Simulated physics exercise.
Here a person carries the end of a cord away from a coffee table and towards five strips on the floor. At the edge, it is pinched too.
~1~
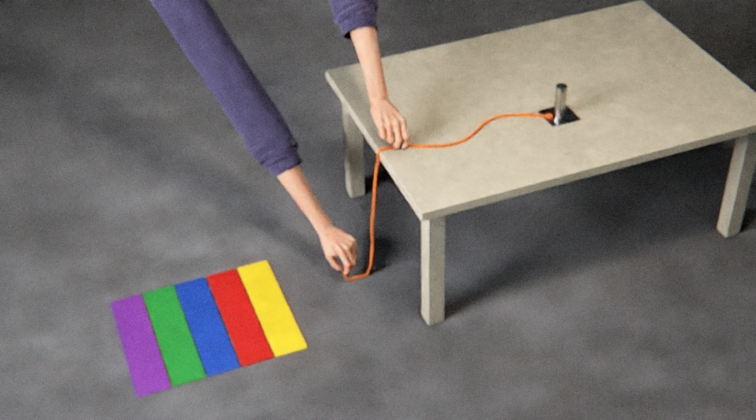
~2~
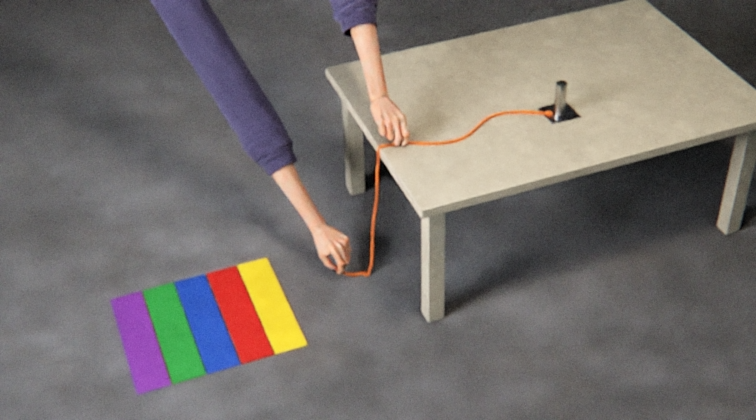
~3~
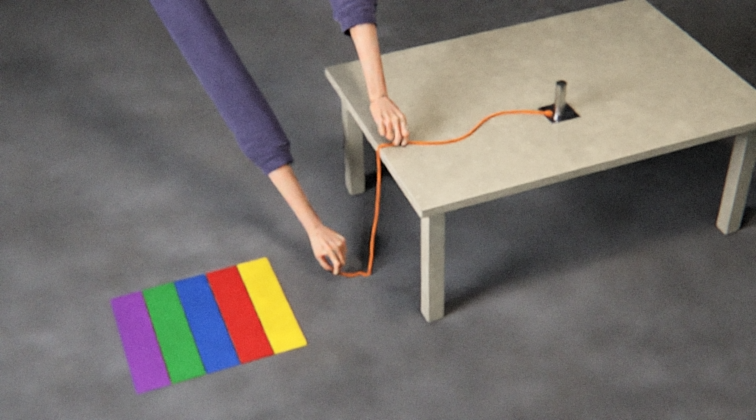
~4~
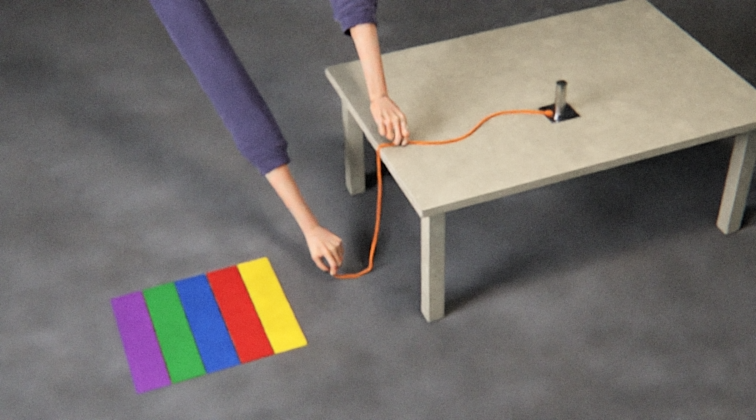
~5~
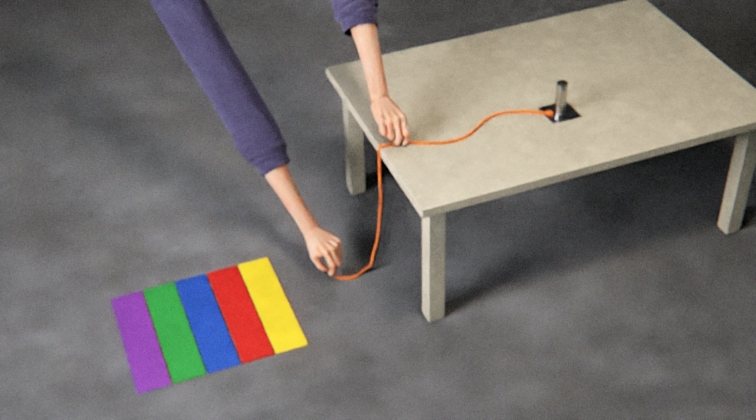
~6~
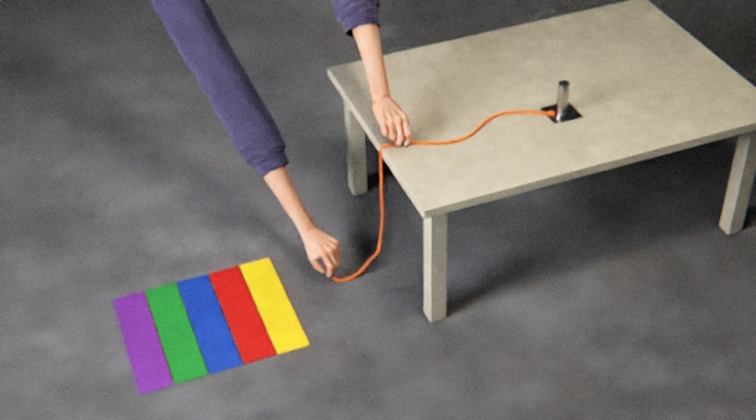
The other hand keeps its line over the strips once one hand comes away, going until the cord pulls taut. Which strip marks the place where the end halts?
The red strip does.
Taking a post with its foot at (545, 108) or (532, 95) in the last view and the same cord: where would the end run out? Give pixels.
It would sit close to (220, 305) and then close to (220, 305).
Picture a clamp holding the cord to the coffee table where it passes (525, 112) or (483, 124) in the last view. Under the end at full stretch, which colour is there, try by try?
Colour per try: Red / red.
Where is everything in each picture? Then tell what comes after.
The first frame shows end (344, 271); yellow (284, 335); red (251, 345); blue (217, 354); green (184, 364); purple (149, 374).
The second frame shows end (337, 270); cord through (522, 112) (475, 130) (421, 144) (378, 167) (374, 216) (371, 264).
The third frame shows end (334, 271).
The fourth frame shows end (330, 272); cord through (522, 112) (475, 130) (421, 143) (379, 166) (379, 215) (372, 264).
The fifth frame shows end (329, 272).
The sixth frame shows end (327, 274); cord through (524, 112) (477, 130) (423, 144) (381, 166) (383, 215) (369, 261).
A little later, end near (288, 285); short of the strips.
Next, end near (254, 294); over yellow.
When it is tight, end near (235, 299); over red. It gets as far as the red strip.
